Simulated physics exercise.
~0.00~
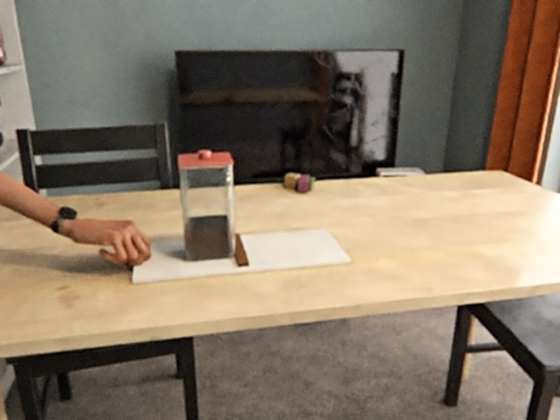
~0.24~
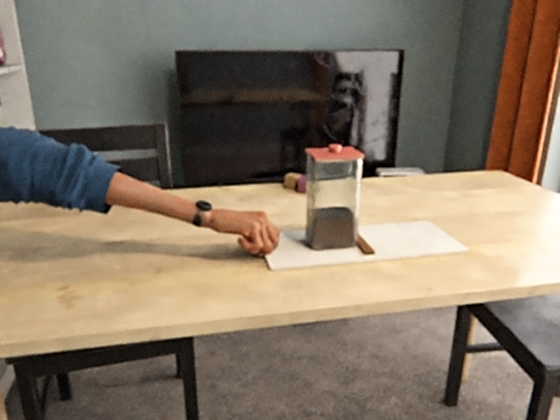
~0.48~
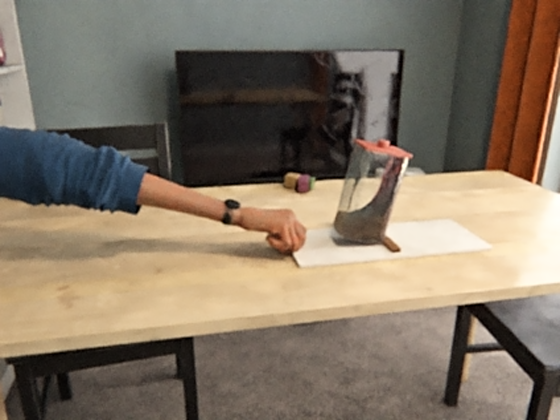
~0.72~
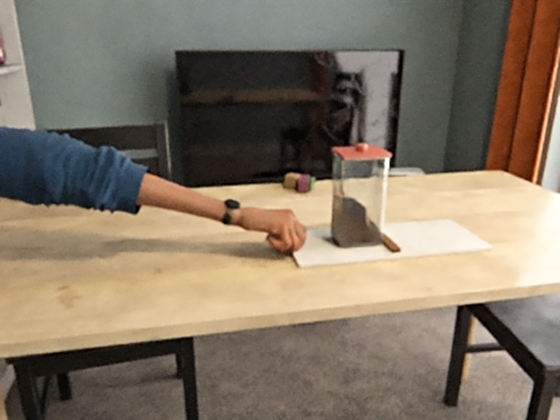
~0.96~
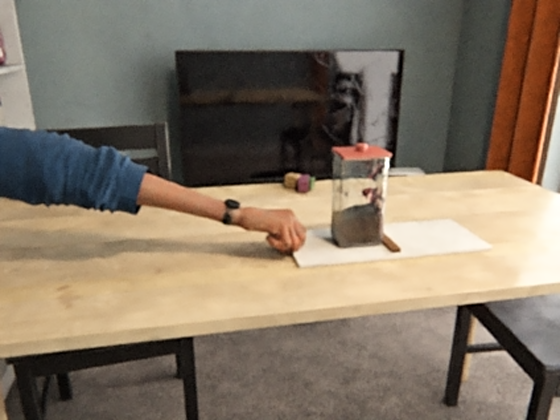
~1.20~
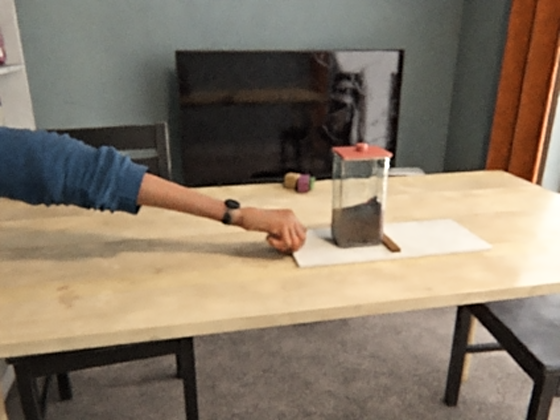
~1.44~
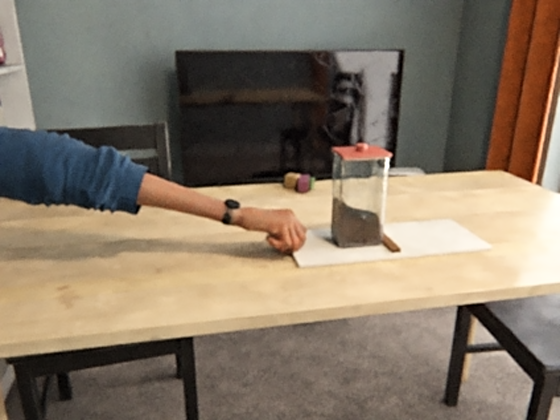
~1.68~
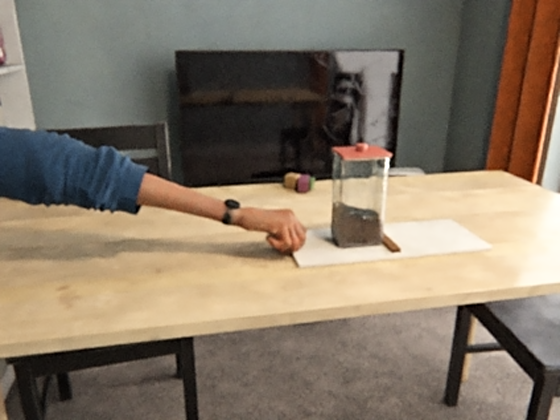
In the video, a hand slides a white board to the right across a wooden table, carrying a clear red-capped container of dark liquid against a low strip. As the board stops, the container tips rightward, then drops back upright and stays standing while its liquid sloshes and settles.
